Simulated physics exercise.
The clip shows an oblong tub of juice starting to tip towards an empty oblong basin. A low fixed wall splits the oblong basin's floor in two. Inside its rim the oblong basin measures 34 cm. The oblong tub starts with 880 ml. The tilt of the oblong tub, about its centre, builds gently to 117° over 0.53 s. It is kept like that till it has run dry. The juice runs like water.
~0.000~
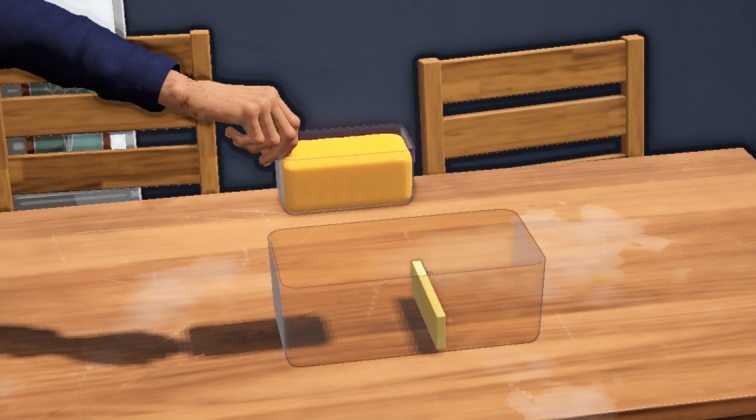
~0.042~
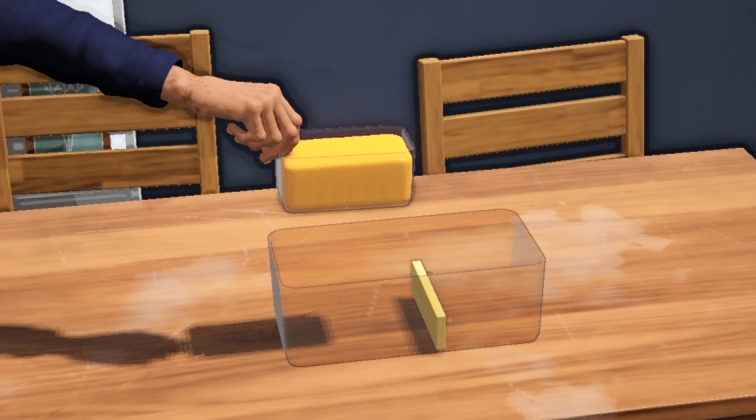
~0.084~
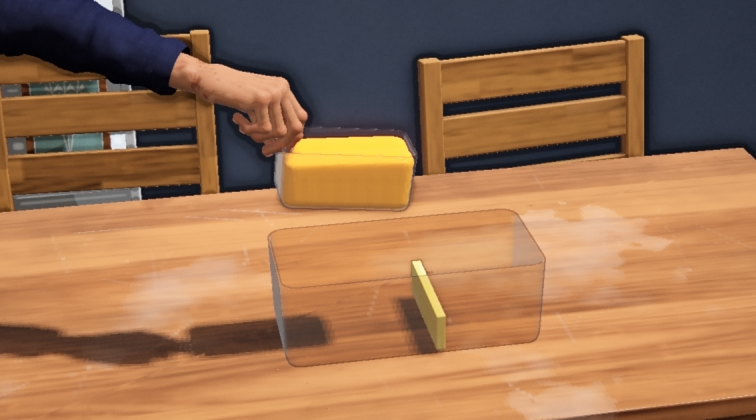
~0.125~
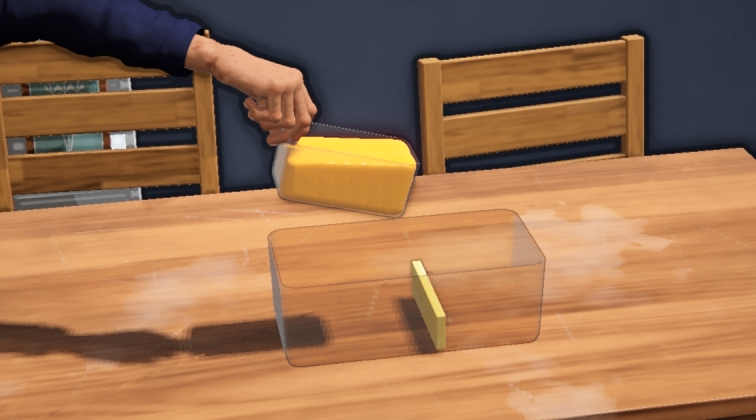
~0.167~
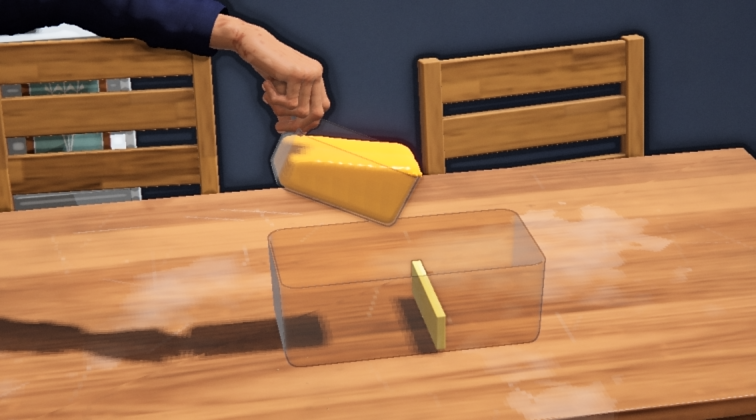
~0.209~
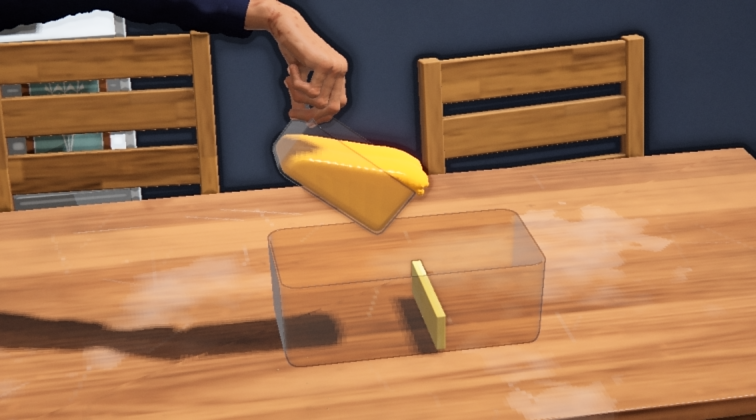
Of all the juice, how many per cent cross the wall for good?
About 51 per cent.
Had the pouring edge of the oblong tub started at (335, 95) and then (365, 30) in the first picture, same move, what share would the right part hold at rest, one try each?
First 10, then 40 per cent.
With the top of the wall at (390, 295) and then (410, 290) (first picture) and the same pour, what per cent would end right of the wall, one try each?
In turn about 80 and 70 per cent.
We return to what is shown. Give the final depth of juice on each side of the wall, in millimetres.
Some 14 mm on the left and 22 mm on the right.
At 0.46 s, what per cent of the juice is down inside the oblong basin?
Some 72 per cent.
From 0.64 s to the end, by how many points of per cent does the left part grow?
Near 10 in a hundred.
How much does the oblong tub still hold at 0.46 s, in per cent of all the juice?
Near 10 in a hundred.
By 0.46 s the tilt is 111° and 11 per cent is still to pour, 20 is left of the wall and 51 right of it.
By 0.64 s the tilt is 117° and 2 per cent is still to pour, 36 is left of the wall and 43 right of it.
By 0.82 s the tilt is 117° and 0 per cent is still to pour, 44 is left of the wall and 52 right of it.
By 1.03 s the tilt is 117° and 0 per cent is still to pour, 46 is left of the wall and 51 right of it.
At rest 46 per cent lies left of the wall, 51 right of it and 3 outside.
